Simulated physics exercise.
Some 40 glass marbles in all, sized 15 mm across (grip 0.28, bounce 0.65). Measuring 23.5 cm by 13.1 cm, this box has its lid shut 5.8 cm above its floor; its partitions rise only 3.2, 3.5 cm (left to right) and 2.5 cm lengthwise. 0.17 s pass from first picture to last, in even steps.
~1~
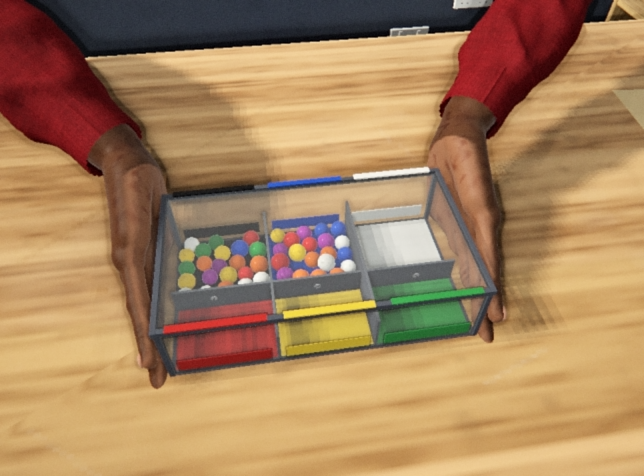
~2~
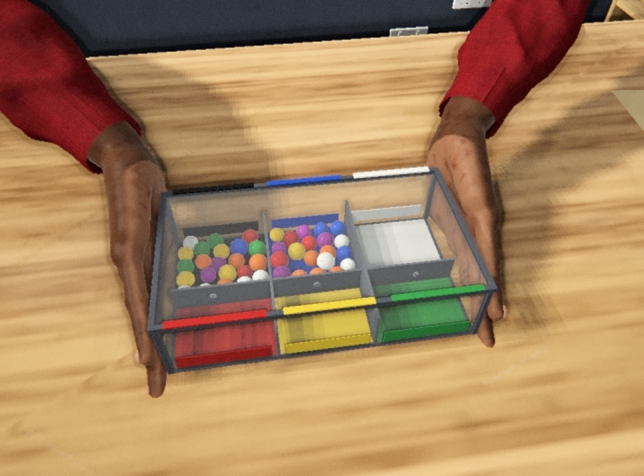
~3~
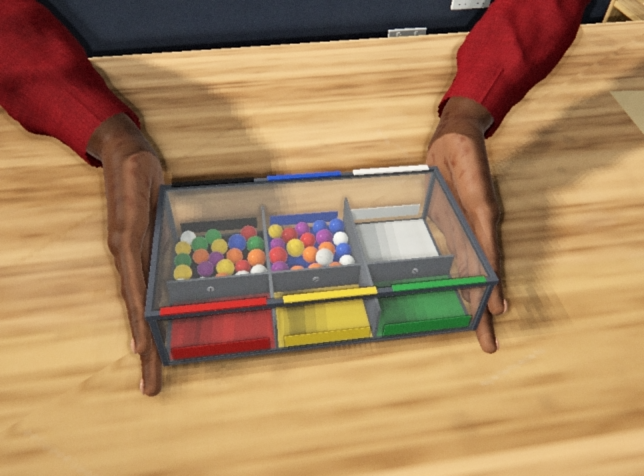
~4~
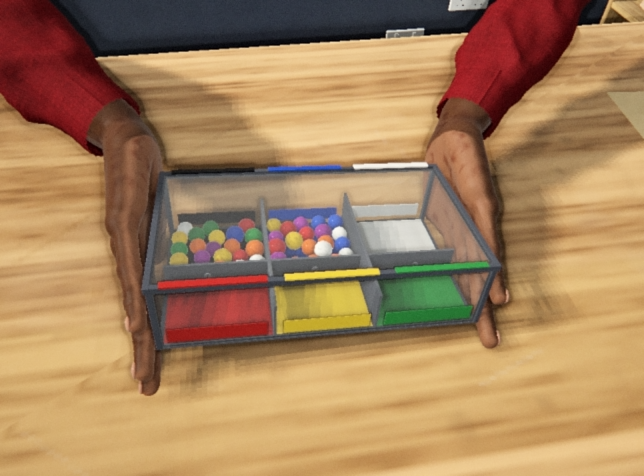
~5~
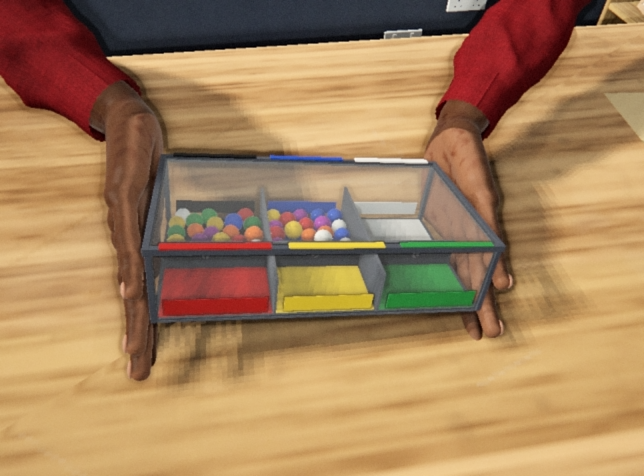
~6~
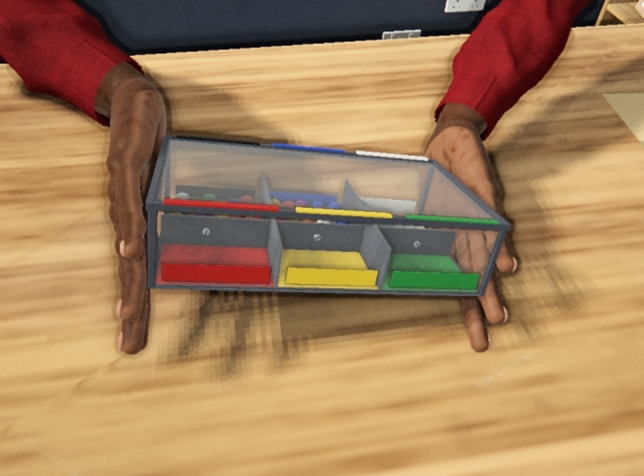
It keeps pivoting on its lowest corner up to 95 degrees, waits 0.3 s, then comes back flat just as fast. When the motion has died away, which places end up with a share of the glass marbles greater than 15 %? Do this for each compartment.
Red compartment - no; blue compartment - yes; green compartment - no; yellow compartment - no; white compartment - yes; black compartment - yes.
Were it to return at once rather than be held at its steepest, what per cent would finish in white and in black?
You'd end up with white at 25 per cent and black at 25 per cent.
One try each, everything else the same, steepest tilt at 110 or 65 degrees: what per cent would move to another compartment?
I'd put them near 35 and 0 percent in that order.
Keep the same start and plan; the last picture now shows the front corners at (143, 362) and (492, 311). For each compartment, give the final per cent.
Final shares: Red 60%, blue 0%, green 5%, yellow 35%, white 0%, black 0%.
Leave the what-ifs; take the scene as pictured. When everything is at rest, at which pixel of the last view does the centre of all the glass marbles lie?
Approximately (301, 257) in the last picture.
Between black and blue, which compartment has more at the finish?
It's the blue one that holds more.
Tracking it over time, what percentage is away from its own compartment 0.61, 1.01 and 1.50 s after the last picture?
In order: 30, then 45, then 45.
Then, 0.61 s after the last picture, tilt 95 degrees; blue 50 %, white 10 %, black 35 %.
Then, 1.01 s after the last picture, tilt 54 degrees; blue 50 %, white 20 %, black 30 %.
Then, 1.50 s after the last picture, tilt 0 degrees; blue 50 %, white 20 %, black 30 %.
In the end, red 0 %, blue 50 %, green 0 %, yellow 0 %, white 20 %, black 30 %.
